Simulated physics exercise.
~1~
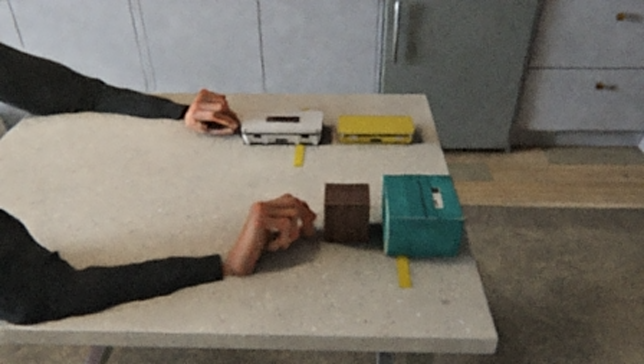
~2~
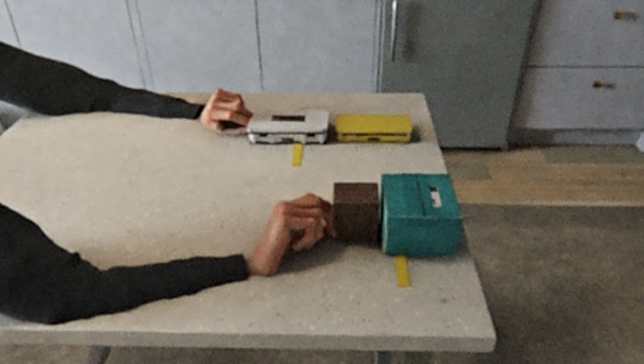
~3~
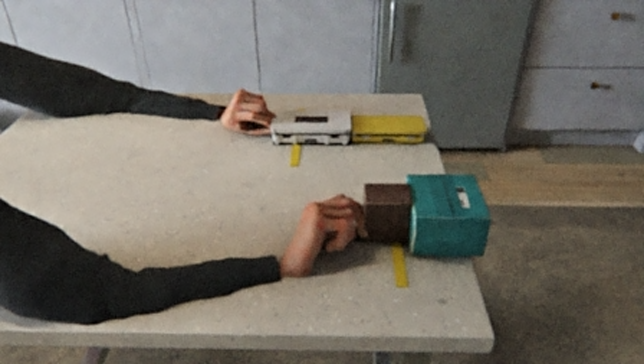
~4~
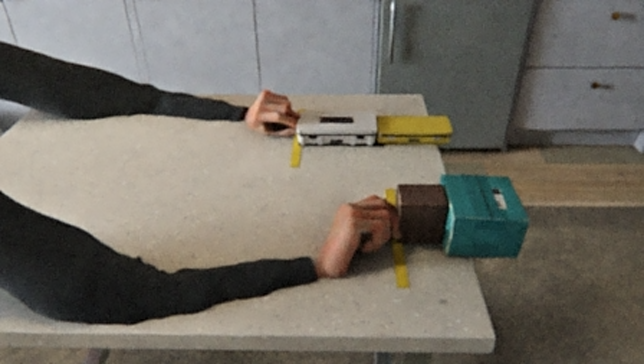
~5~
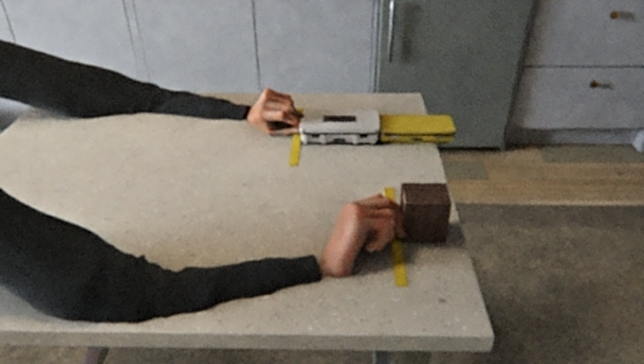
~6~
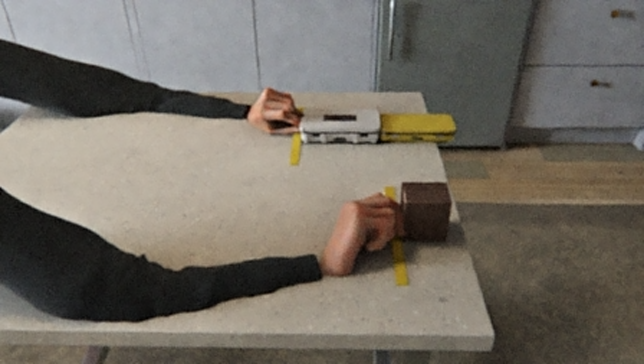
Two hands push paired objects right; the turquoise box goes over the edge, the yellow case stays.
